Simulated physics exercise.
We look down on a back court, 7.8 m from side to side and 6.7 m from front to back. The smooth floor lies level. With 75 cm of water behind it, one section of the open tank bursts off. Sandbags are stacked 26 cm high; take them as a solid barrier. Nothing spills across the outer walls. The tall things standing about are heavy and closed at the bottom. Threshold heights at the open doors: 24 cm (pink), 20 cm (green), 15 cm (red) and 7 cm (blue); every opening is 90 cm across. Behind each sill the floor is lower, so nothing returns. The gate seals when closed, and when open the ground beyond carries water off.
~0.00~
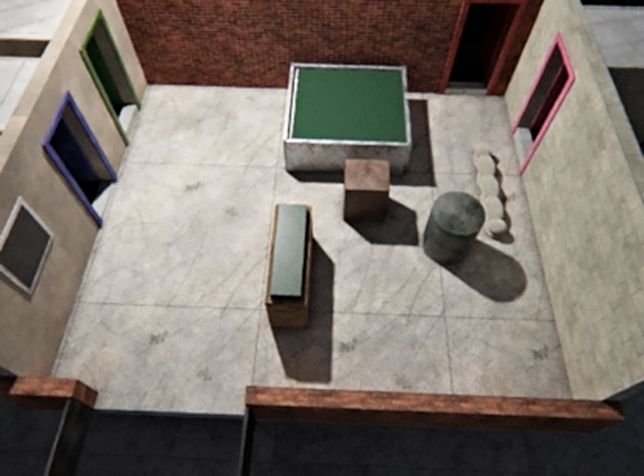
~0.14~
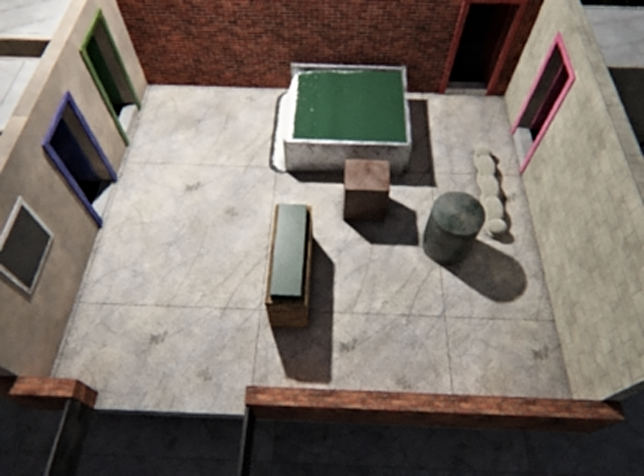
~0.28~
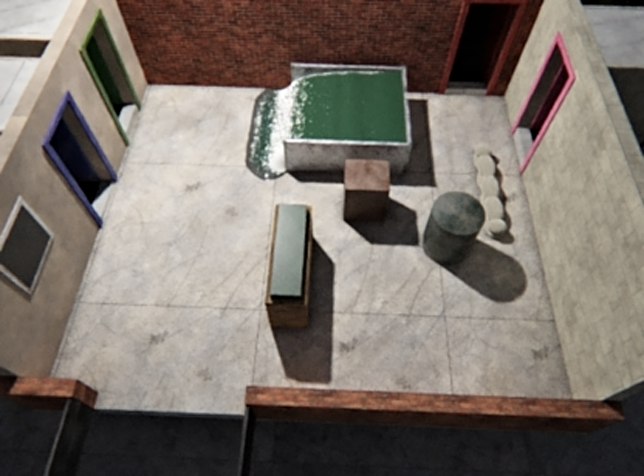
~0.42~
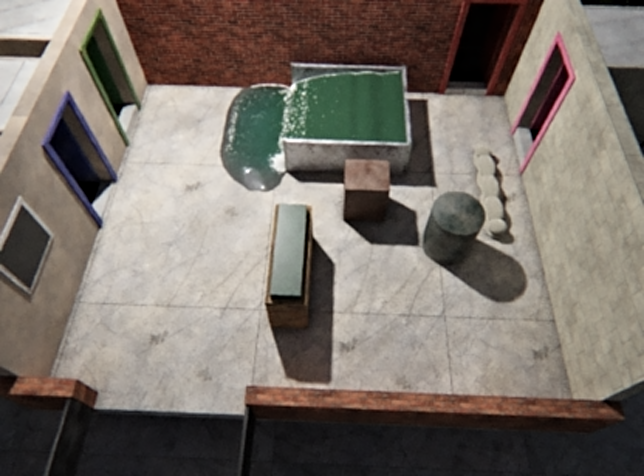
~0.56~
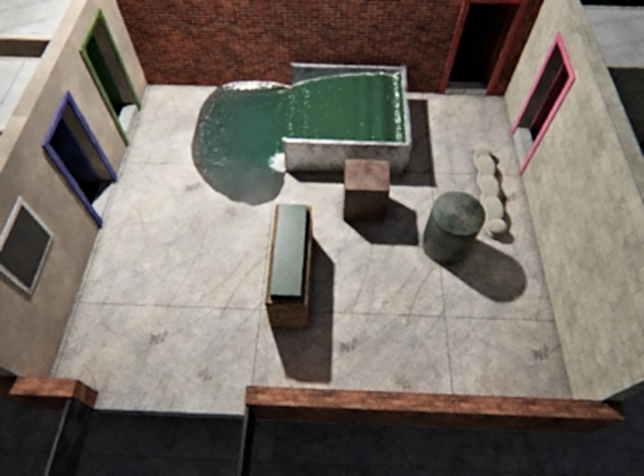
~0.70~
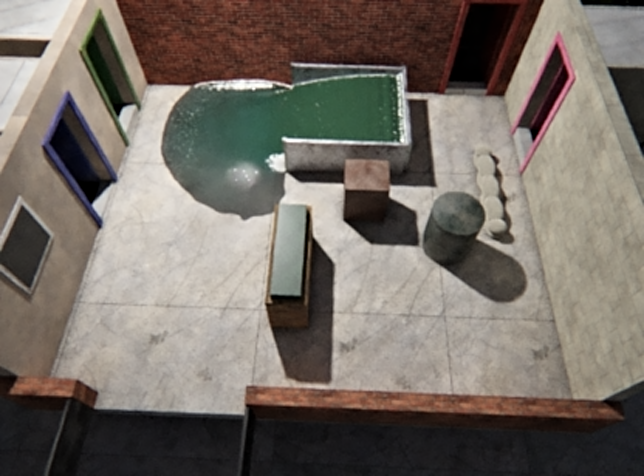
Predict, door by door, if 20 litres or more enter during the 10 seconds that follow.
Door by door: At the pink door it does not reach the limit; at the green door it exceeds the limit; at the red door it stays under the limit; at the blue door it goes over the limit.
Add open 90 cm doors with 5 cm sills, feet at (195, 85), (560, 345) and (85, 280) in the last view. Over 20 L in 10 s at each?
In that order: Past it, below, over.
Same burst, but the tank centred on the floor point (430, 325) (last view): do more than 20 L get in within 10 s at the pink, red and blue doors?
Then: Pink under, red under, blue not over.
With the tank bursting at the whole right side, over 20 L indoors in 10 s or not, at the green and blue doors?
Then: Green under, blue not over.
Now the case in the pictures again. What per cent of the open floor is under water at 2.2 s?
About 30 per cent.
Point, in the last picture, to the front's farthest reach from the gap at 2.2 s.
Near (76, 300).
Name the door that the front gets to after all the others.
The pink one.
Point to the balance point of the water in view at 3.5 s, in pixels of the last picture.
Around (210, 162).
After 1.4 s water covers 25 % of the floor and is deepest (50 cm) near (147, 90); pink door not reached, green door 40 cm at the sill, 43 L in, red door not reached, blue door 12 cm at the sill, 1 L in.
After 2.2 s water covers 30 % of the floor and is deepest (50 cm) near (147, 90); pink door not reached, green door 44 cm at the sill, 147 L in, red door not reached, blue door 21 cm at the sill, 38 L in.
After 3.5 s water covers 35 % of the floor and is deepest (29 cm) near (133, 132); pink door not reached, green door 29 cm at the sill, 271 L in, red door not reached, blue door 15 cm at the sill, 115 L in.
After 6.0 s water covers 50 % of the floor and is deepest (19 cm) near (47, 389); pink door not reached, green door 11 cm at the sill, 288 L in, red door not reached, blue door 8 cm at the sill, 146 L in.
After 10.0 s water covers 75 % of the floor and is deepest (9 cm) near (128, 273); pink door 2 cm at the sill, 0 L in, green door 5 cm at the sill, 288 L in, red door 1 cm at the sill, 0 L in, blue door 5 cm at the sill, 148 L in.
